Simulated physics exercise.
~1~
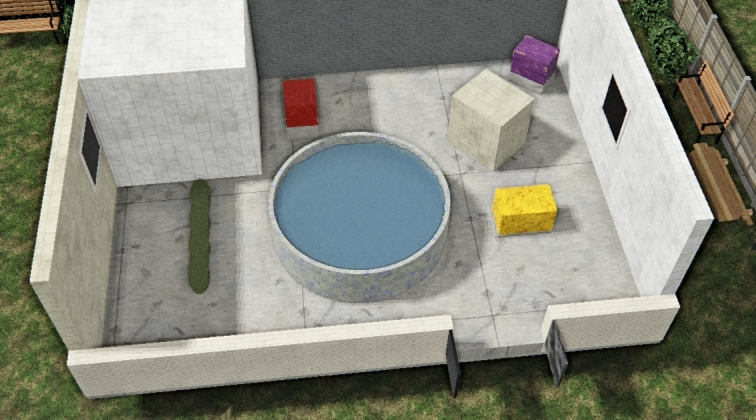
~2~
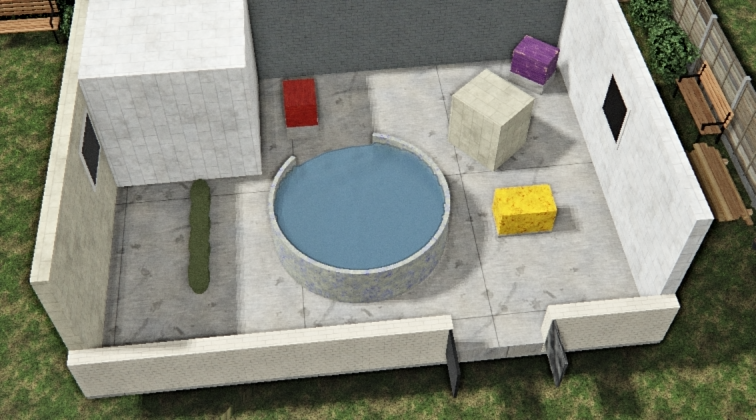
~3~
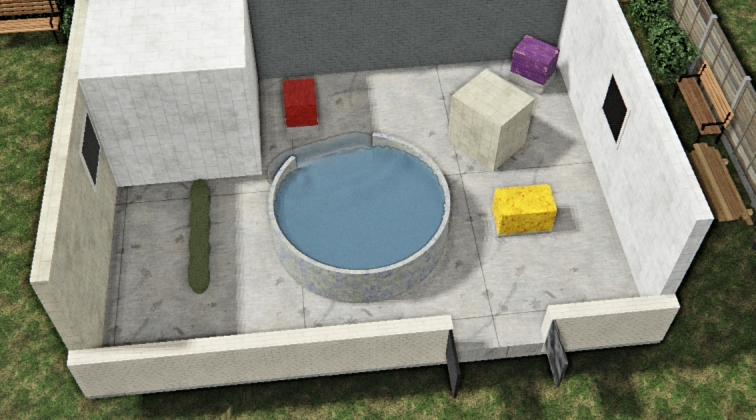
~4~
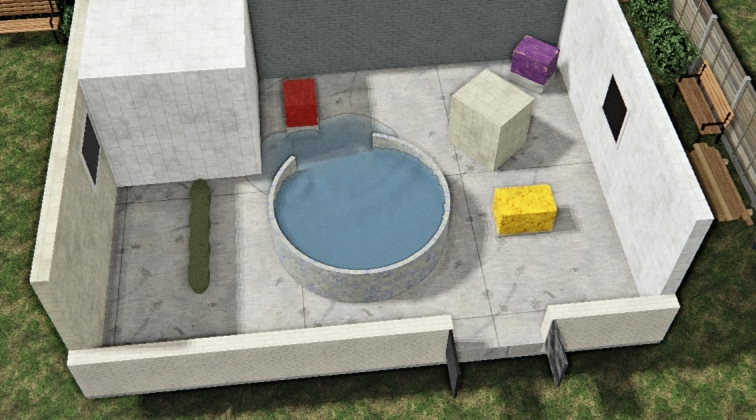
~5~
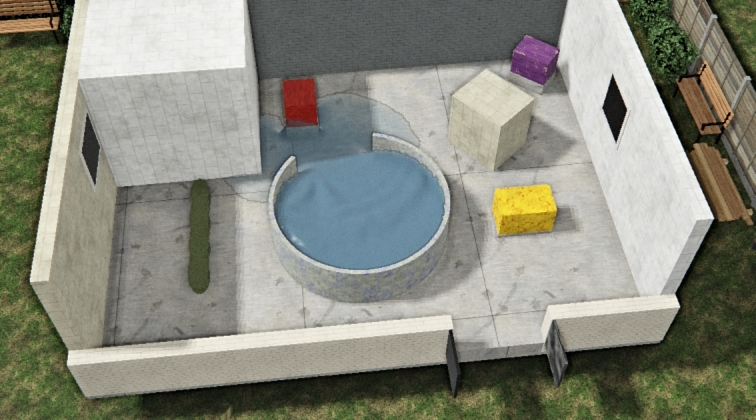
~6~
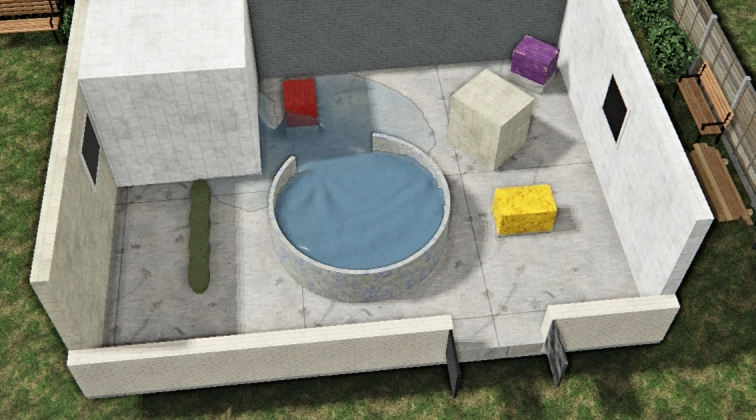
Water pours from a gap in the round pool's far side and spreads around the red block.
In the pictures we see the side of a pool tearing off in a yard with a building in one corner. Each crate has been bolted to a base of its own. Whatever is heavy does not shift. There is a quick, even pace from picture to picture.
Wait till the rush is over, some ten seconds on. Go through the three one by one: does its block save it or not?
In the end the red crate is reached, the purple crate is reached, the yellow crate is reached.
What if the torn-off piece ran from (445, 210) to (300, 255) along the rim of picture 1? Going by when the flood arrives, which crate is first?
That is the yellow-painted one.
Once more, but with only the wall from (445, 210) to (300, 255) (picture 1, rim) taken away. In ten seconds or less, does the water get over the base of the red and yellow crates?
Red stays untouched; yellow gets drenched.
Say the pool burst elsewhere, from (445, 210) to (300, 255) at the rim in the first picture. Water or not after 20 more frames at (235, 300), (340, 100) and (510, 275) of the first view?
Those three places would be soaking, still unsoaked and soaking, in that order.
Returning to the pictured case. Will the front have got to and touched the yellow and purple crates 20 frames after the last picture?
Results - yellow the flood is elsewhere, purple the flood got there.
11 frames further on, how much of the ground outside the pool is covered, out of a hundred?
My estimate is roughly 30 percent.
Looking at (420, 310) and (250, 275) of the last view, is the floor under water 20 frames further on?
Clear, then swamped.
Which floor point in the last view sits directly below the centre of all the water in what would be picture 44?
At about (396, 177).
A moment on, water covers 20 % of the floor; the red crate water round its plinth, the purple crate not reached, the yellow crate not reached.
Next, water covers 30 % of the floor; the red crate water round its plinth, the purple crate water round its plinth, the yellow crate not reached.
Then, water covers 45 % of the floor; the red crate water round its plinth, the purple crate water round its plinth, the yellow crate not reached.
Later, water covers 90 % of the floor; the red crate water round its plinth, the purple crate water round its plinth, the yellow crate water round its plinth.
In the end, water covers 100 % of the floor; the red crate was topped, the purple crate was topped, the yellow crate was topped.
